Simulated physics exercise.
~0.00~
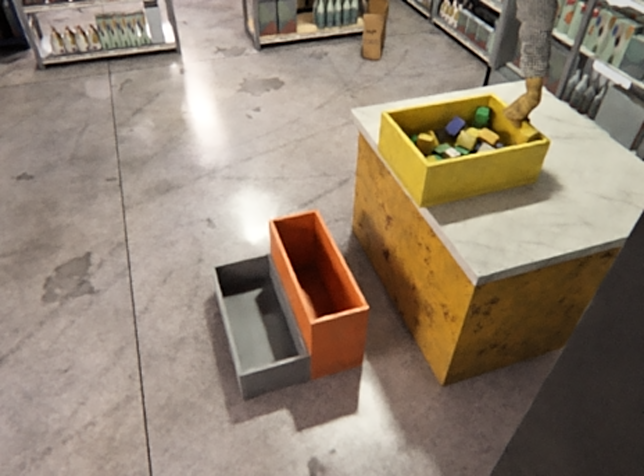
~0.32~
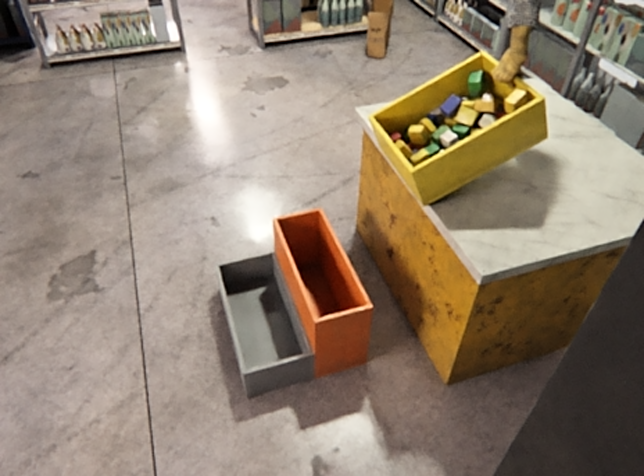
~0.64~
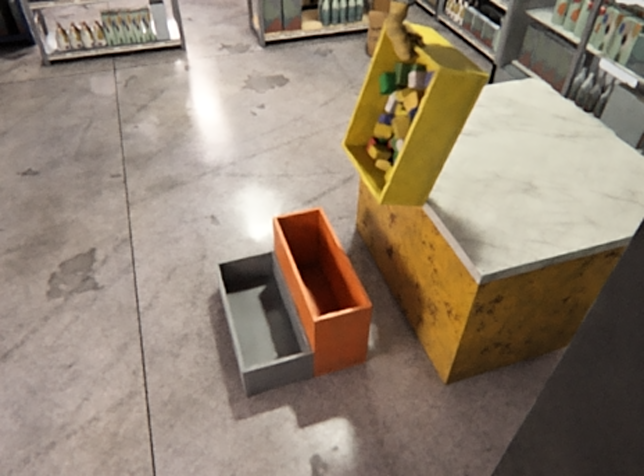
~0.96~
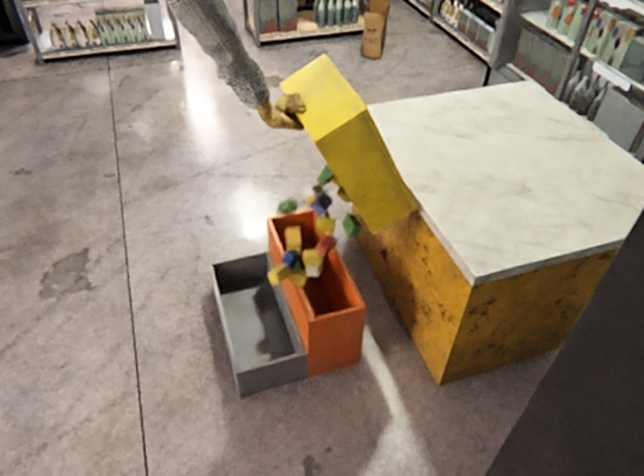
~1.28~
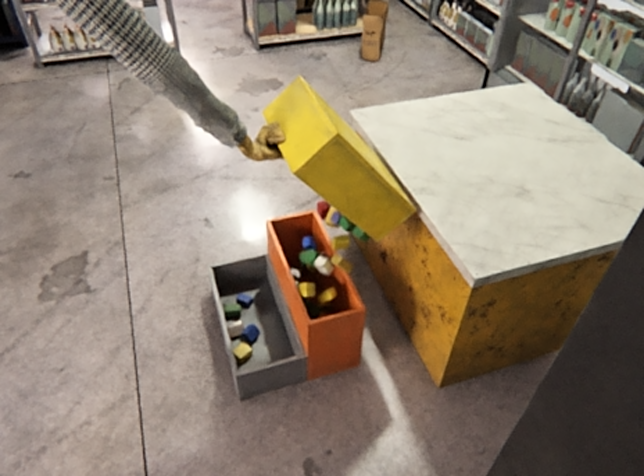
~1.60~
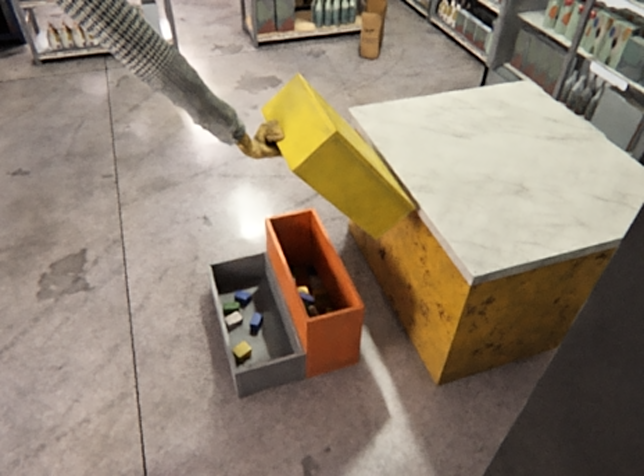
A yellow box full of colorful toy blocks was lifted off the marble-topped bench by a gloved hand and tipped over to the left, spilling its load until most blocks lay in the orange tub and a few in the grey one beside it.
